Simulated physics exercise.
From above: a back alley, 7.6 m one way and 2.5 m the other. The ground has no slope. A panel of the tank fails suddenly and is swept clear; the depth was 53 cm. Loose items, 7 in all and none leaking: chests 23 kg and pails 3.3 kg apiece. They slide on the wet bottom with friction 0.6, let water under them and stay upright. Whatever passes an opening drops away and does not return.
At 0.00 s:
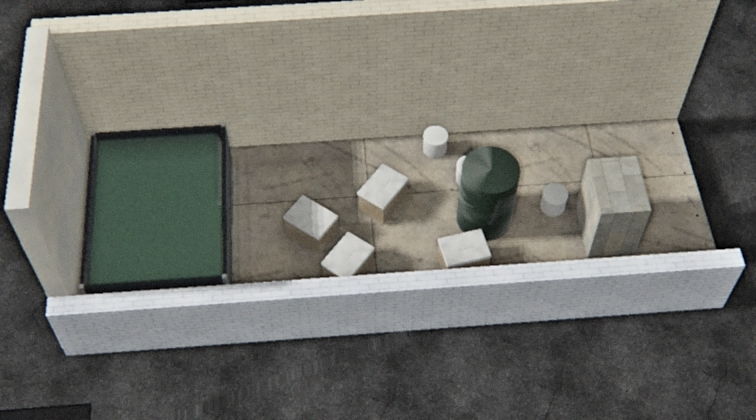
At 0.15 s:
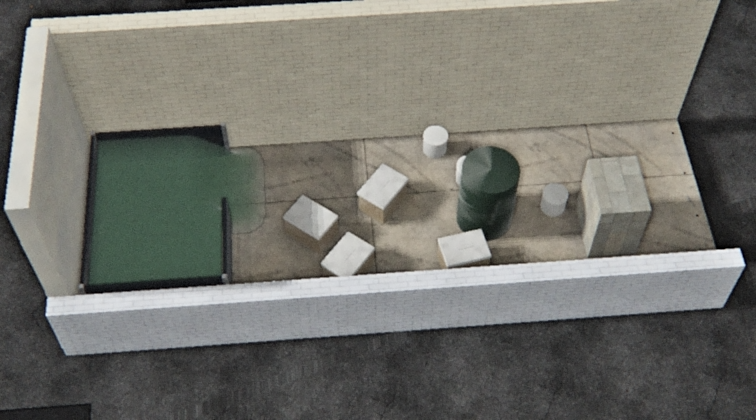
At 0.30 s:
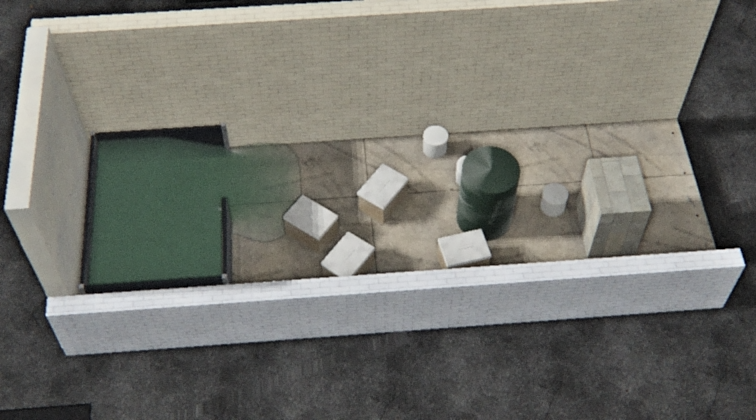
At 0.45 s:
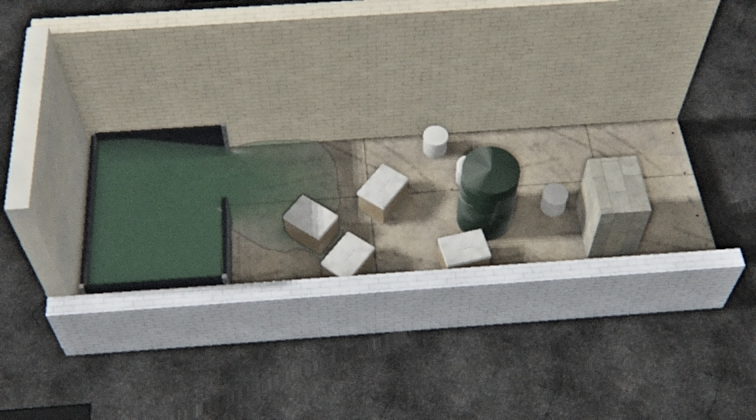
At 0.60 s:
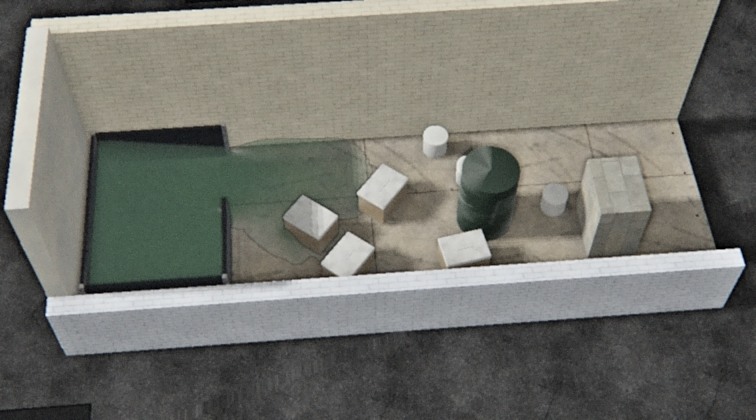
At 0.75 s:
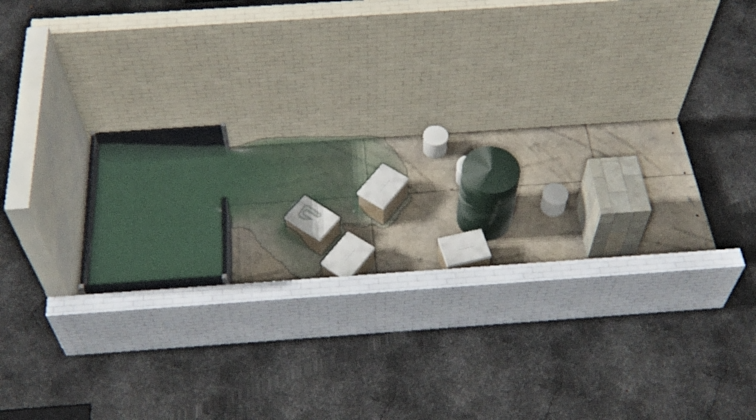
To begin with, green water fills a dark-rimmed tank at the left end of a walled alley, with pale boxes and small cylinders scattered across the floor to its right. Water then pours through a gap in the tank's right side and spreads rightward, reaching the nearest boxes, which stay put.
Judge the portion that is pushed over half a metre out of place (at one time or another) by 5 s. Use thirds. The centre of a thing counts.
That comes to at least two thirds.
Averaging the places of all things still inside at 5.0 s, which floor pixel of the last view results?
Around (425, 266).
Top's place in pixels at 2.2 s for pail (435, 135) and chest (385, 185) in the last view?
Around (676, 128) and (440, 223).
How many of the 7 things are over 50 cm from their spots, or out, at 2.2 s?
I count 3.
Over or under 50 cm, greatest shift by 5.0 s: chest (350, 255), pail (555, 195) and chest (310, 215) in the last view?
In that order: Under, more, less.
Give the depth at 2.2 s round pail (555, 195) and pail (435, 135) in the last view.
Roughly 2 and 3 cm.
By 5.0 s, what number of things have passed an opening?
I count 2.
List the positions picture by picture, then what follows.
In the first picture, a chest at (311, 216) rests on the ground; a chest at (383, 185) rests on the ground; water covers 3.4 m2; 0 of 7 have shifted.
In the second picture, a chest at (311, 216), on the bottom; a chest at (383, 185) rests on the ground; water covers 4.0 m2; 0 of 7 have shifted.
In the third picture, a chest at (311, 216), on the bottom; a chest at (383, 185) rests on the ground; 4.6 m2 under water; 0 of 7 have shifted.
In the fourth picture, a chest at (311, 216) rests on the ground; a chest at (383, 185) rests on the ground; water covers 5.3 m2; 0 of 7 have shifted.
In the fifth picture, a chest at (311, 216), on the bottom; a chest at (383, 185), on the bottom; 5.9 m2 under water; 0 of 7 have shifted.
In the sixth picture, a chest at (312, 217), on the bottom; a chest at (383, 185), on the bottom; 6.6 m2 under water; 0 of 7 have shifted.
After 1.1 s 0 of 7 are over 50 cm from their spots; 0 afloat.
After 2.2 s 3 of 7 are over 50 cm from their spots; 0 afloat.
After 3.5 s 4 of 7 are over 50 cm from their spots; 1 afloat.
After 5.0 s 5 of 7 are over 50 cm from their spots, and 5 have been at some point; 1 afloat.
